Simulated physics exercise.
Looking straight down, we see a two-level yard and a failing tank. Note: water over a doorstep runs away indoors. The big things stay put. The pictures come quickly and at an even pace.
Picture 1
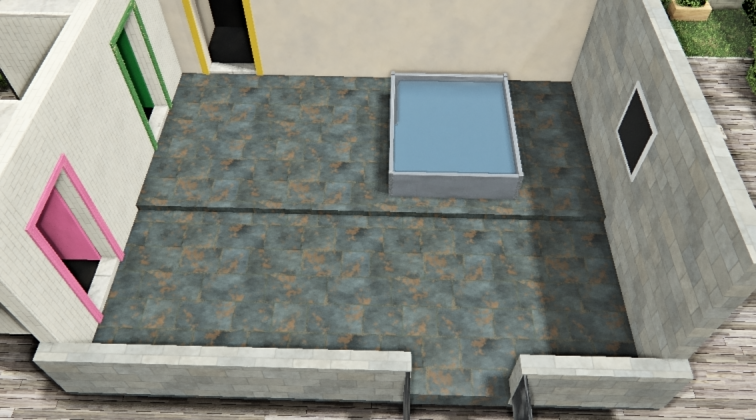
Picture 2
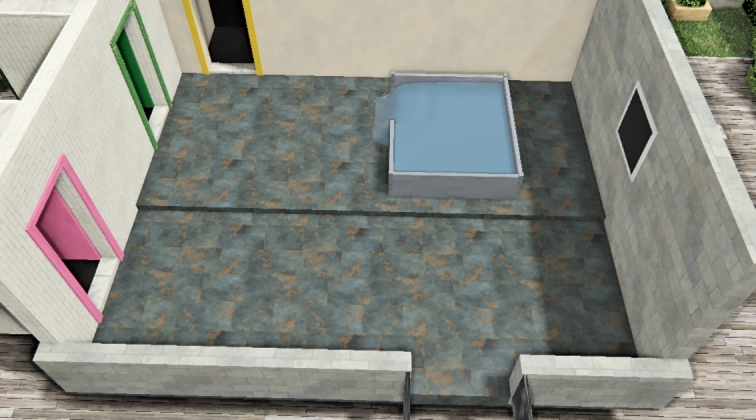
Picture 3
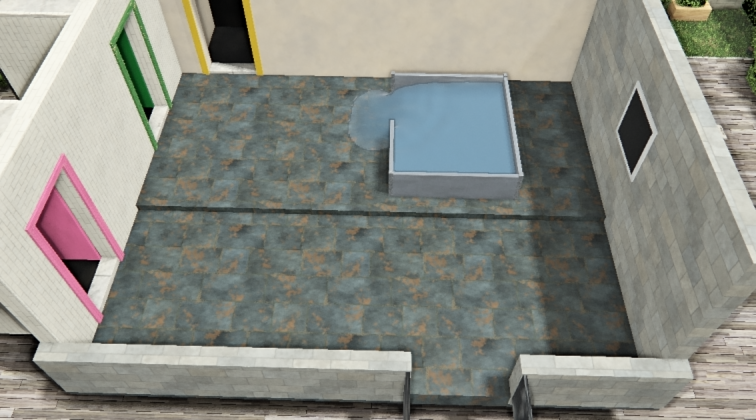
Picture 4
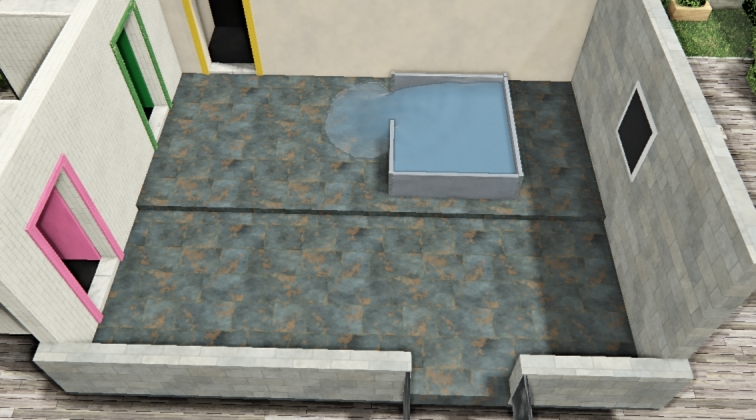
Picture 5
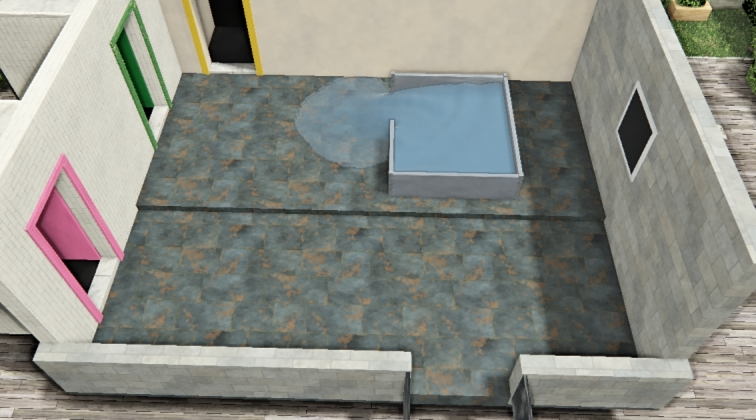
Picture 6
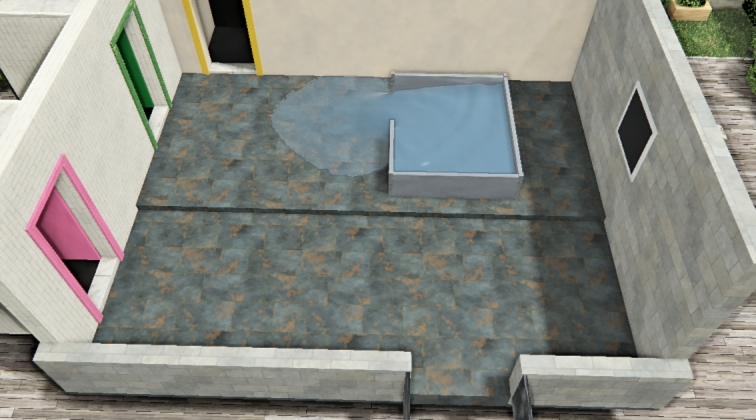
A tank in a walled yard opens on its left side and water spreads leftward.
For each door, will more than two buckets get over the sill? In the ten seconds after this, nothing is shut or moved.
The green door: Yes, more than two; the yellow door: Yes, more than two; the pink door: No, two or fewer.
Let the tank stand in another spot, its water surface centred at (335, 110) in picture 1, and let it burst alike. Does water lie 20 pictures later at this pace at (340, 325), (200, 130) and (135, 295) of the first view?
Spared, soaked, soaked.
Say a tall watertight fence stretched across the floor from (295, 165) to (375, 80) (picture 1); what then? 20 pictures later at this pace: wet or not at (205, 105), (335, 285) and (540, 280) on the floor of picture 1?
Spared, submerged, then spared.
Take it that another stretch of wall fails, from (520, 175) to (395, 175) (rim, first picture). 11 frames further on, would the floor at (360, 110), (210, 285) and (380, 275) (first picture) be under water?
First kept bare, second kept bare, third soaked through.
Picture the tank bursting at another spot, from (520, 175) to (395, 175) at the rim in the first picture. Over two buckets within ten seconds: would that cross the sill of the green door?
Note: Green door admits less.
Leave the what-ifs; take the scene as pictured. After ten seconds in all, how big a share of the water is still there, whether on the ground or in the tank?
Roughly 90 out of every hundred parts.
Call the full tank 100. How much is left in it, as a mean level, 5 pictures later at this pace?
Roughly 76 percent.
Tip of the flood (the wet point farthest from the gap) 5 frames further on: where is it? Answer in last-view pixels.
My guess would be about (181, 106).
A moment on, water covers 20 % of the floor; the green door not reached, the yellow door not reached, the pink door not reached.
Next, water covers 30 % of the floor; the green door under two buckets in, the yellow door wet at the sill, nothing in, the pink door not reached.
Then, water covers 35 % of the floor; the green door over two buckets in, the yellow door under two buckets in, the pink door wet at the sill, nothing in.
Later, water covers 50 % of the floor; the green door far over two buckets in, the yellow door over two buckets in, the pink door wet at the sill, nothing in.
In the end, water covers 80 % of the floor; the green door far over two buckets in, the yellow door far over two buckets in, the pink door wet at the sill, nothing in.
